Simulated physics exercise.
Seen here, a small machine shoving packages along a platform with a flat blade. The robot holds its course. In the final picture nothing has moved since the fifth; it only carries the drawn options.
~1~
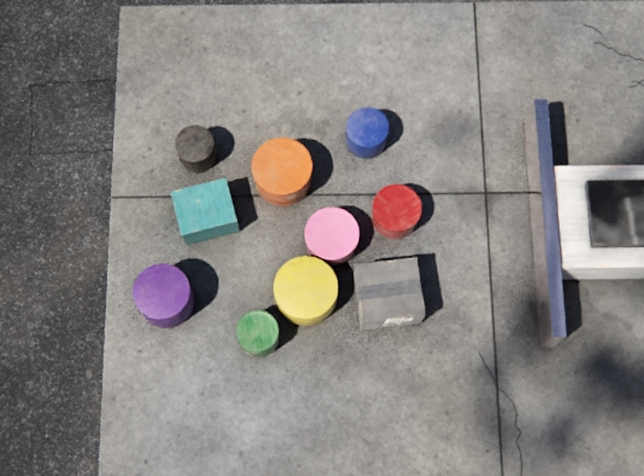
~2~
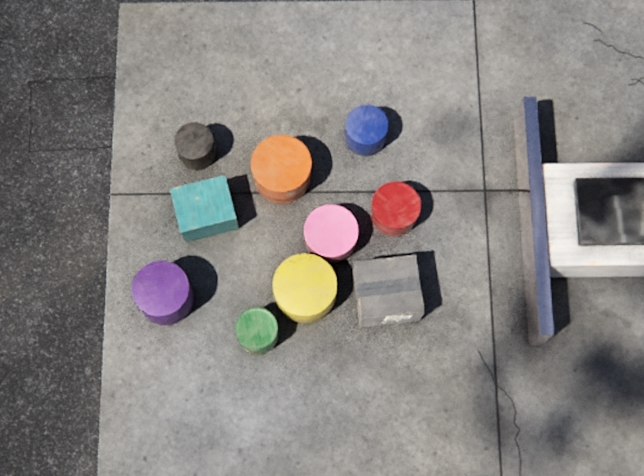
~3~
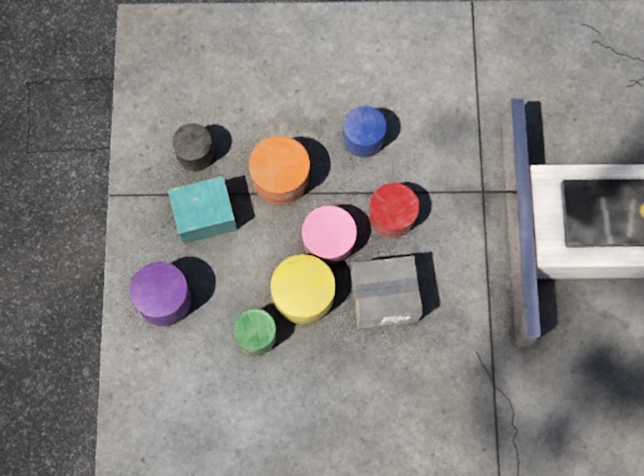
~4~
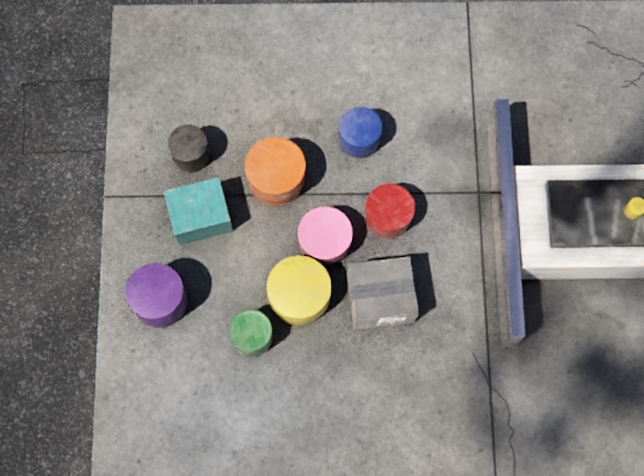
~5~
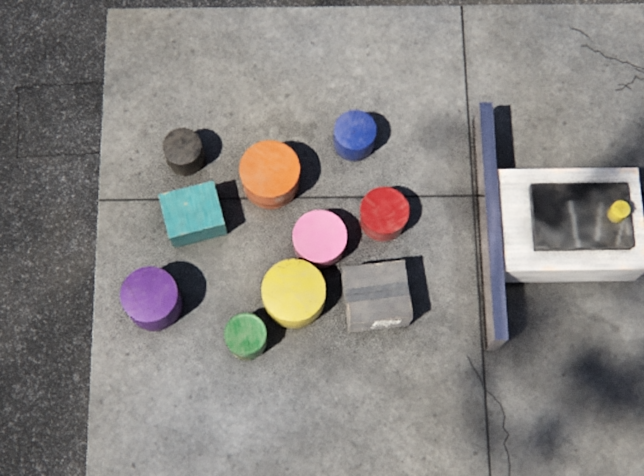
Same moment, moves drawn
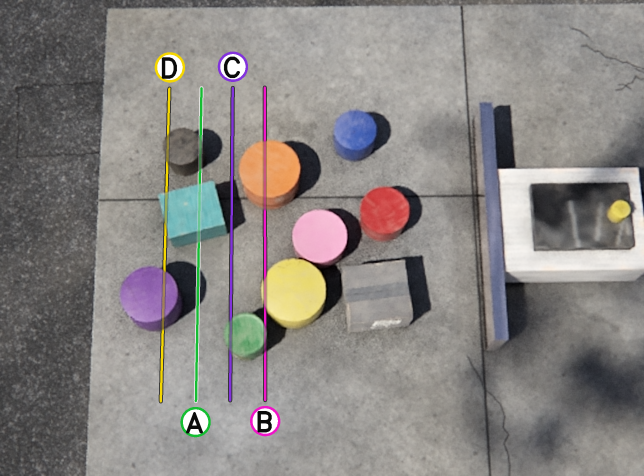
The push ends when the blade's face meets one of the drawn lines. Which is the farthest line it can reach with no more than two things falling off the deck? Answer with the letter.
No farther than A.
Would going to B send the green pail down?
By then, no.
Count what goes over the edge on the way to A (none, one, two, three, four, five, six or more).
In all, one.
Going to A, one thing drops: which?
The purple canister.
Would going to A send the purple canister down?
By then, yes.
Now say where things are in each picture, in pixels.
The first frame shows turquoise crate (206, 212); red pail (396, 213); grey box (388, 294).
The second frame shows robot (619, 211); pink pail (331, 235).
The third frame shows robot (606, 212); blue canister (365, 132).
The fourth frame shows robot (590, 213); black canister (189, 149).
The fifth frame shows robot (573, 216); yellow canister (294, 294); turquoise crate (194, 215); red pail (383, 215).
On the marked copy, A at (199, 238); B at (265, 237); C at (231, 237); D at (165, 238).
Taking A. A third of the way, robot (468, 217); grey box (350, 296); yellow canister (287, 294).
Two thirds of the way, robot (362, 219); purple canister (121, 300); yellow canister (182, 297).
When it is over, robot (280, 220); purple canister over the edge; yellow canister (101, 299); one fallen.
As for the rest, B is within the limit but short; C is within the limit but short; D drops three.
